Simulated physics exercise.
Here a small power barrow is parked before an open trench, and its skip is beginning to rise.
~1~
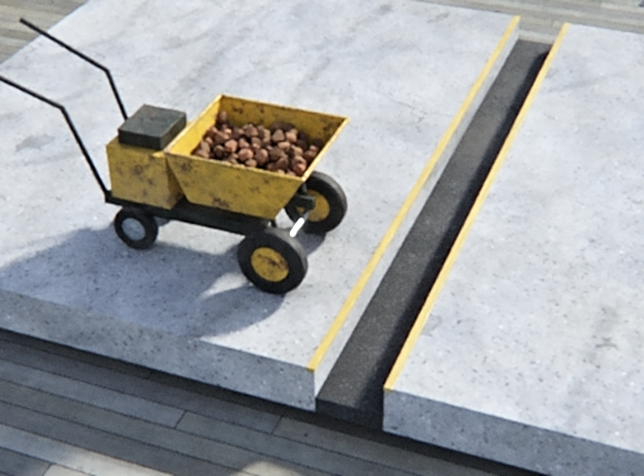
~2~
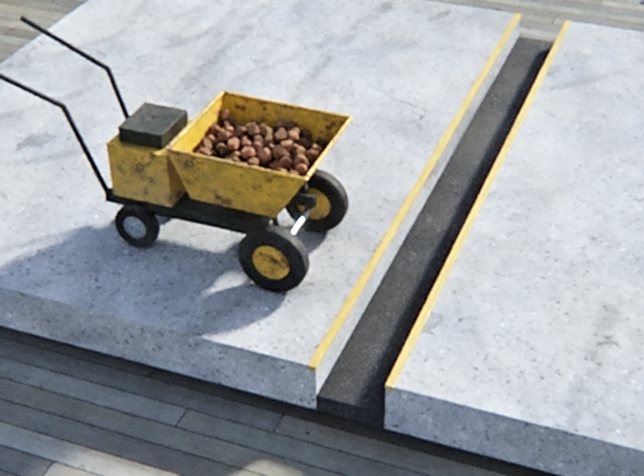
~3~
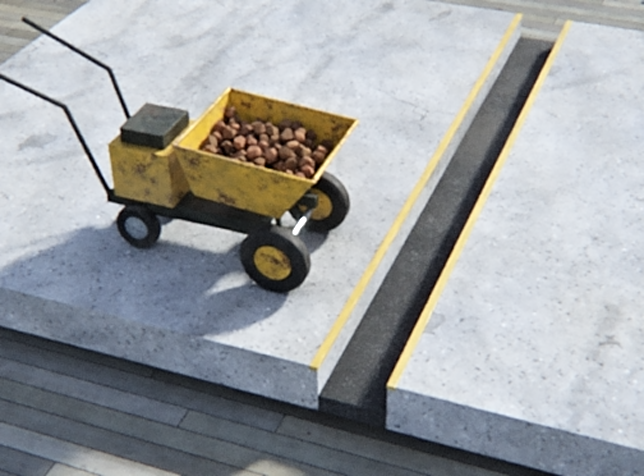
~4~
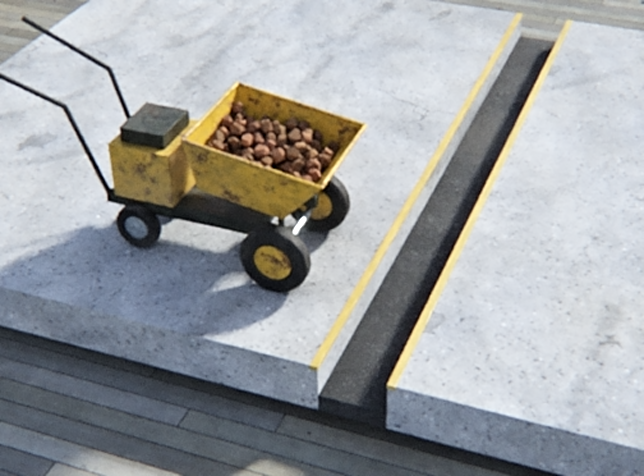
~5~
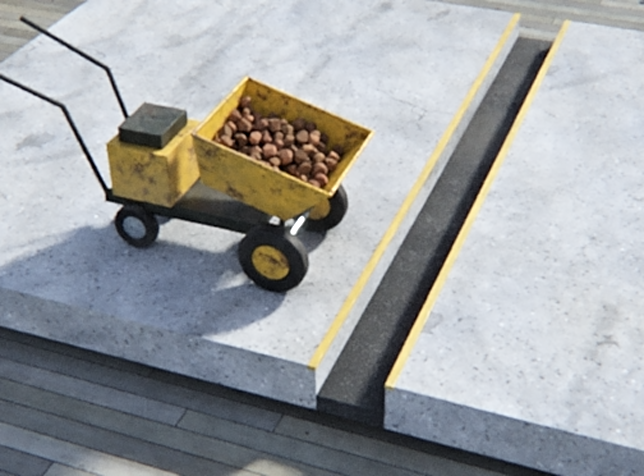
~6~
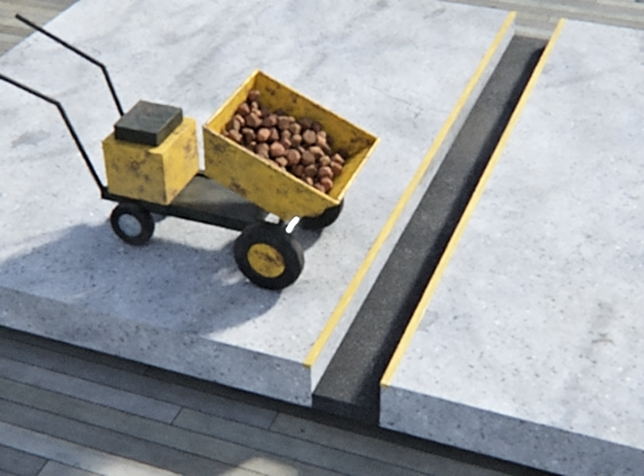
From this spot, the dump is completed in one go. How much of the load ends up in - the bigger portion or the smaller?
Bigger portion.
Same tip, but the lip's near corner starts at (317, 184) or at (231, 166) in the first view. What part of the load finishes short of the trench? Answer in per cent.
In turn, around 0 per cent and 30 per cent.
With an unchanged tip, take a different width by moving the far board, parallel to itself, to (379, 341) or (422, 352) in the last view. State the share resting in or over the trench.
About 30 and 100 per cent.
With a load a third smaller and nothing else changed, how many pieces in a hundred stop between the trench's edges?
Estimated share: Near 90 in a hundred.
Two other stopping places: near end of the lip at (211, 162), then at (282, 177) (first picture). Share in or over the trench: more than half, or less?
First: A minority of it. Second: The bulk of it.
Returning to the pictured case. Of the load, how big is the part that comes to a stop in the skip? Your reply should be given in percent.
It comes to about 5 percent.
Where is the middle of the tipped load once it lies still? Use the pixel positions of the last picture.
Near pixel (410, 294).
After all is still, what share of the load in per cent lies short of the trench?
I'd estimate about 0 per cent of the load.
Just after the last frame, skip tipped steeply; every one in the skip.
A moment on, skip tipped right over; the larger part in the skip; roughly a quarter in or heaped over the trench; just a few beyond it; just a few falling.
Further on, skip tipped right over; about a tenth in the skip; roughly two thirds in or heaped over the trench; about a tenth beyond it.
When it is over, skip tipped right over; about a tenth in the skip; the larger part in or heaped over the trench; about a tenth beyond it.
